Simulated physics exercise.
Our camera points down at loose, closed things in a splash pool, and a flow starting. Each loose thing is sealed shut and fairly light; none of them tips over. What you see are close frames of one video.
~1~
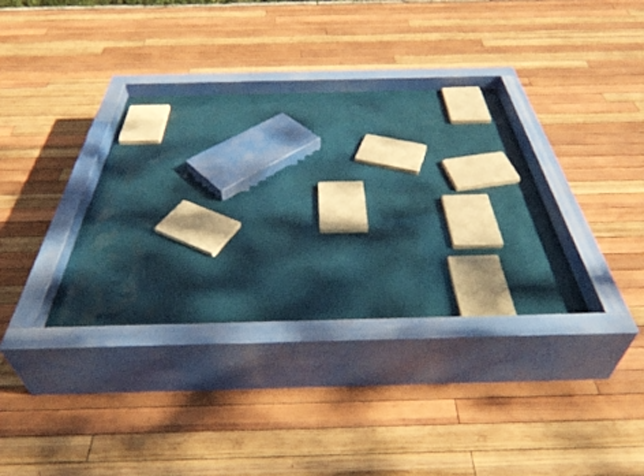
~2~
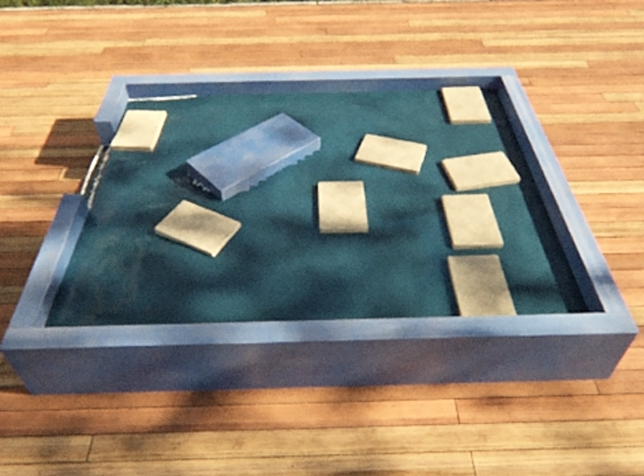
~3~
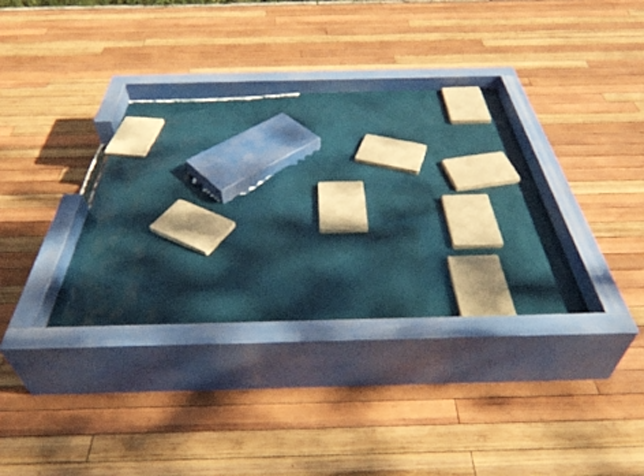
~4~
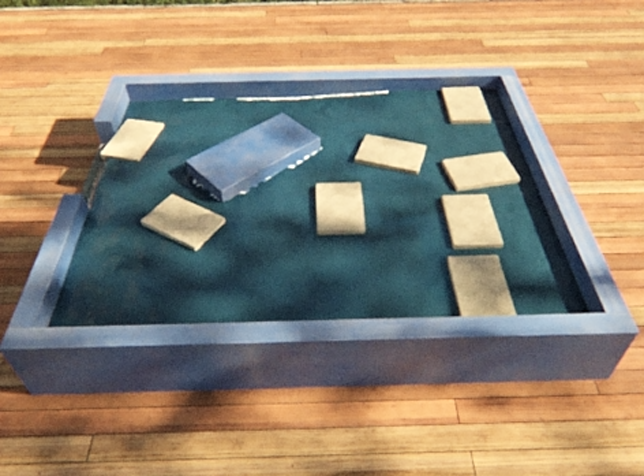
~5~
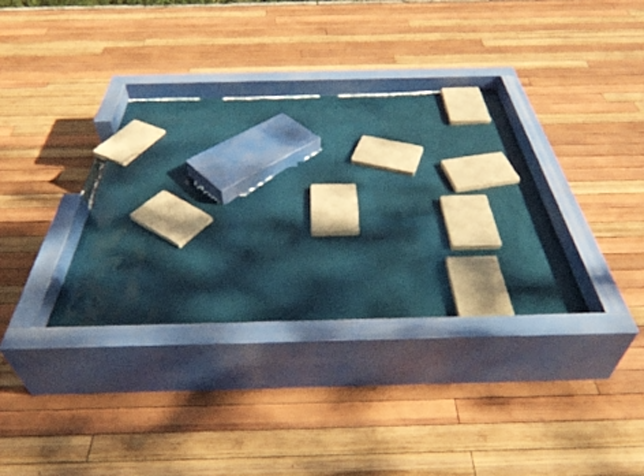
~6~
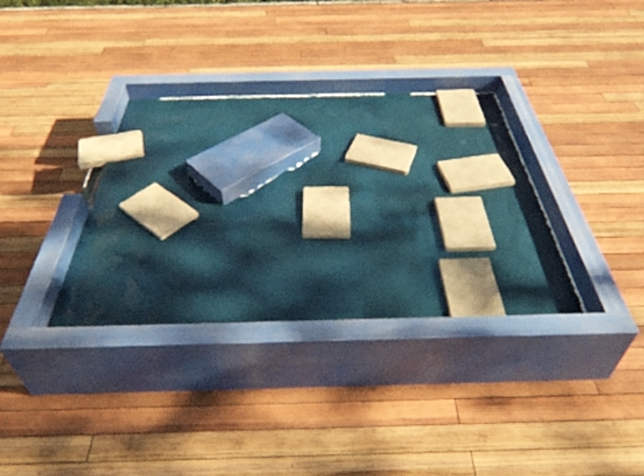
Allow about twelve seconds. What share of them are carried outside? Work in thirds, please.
That would be under a third.
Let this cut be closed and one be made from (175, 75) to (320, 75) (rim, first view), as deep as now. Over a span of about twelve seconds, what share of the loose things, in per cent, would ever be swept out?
Some 40 per cent of the things, roughly.
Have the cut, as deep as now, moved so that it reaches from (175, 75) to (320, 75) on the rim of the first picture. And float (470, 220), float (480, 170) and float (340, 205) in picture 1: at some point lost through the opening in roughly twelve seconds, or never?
Taken in that order, the answers are not lost, not lost, not lost.
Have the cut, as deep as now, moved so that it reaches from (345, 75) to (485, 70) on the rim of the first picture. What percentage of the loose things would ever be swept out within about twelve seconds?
Some 60 in a hundred.
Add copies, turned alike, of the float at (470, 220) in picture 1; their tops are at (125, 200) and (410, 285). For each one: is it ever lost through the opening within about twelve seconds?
Exits, remains.
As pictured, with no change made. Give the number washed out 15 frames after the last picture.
The count is 2.
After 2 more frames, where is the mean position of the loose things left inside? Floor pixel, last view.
Mean position: About (377, 220).
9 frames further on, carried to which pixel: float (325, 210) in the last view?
My estimate: Close to (290, 219).
A moment on, 1 of 8 are out; 7 afloat.
Next, 2 of 8 are out; 6 afloat.
Later, 2 of 8 are out; 6 afloat.
In the end, 2 of 8 are out; 6 afloat.
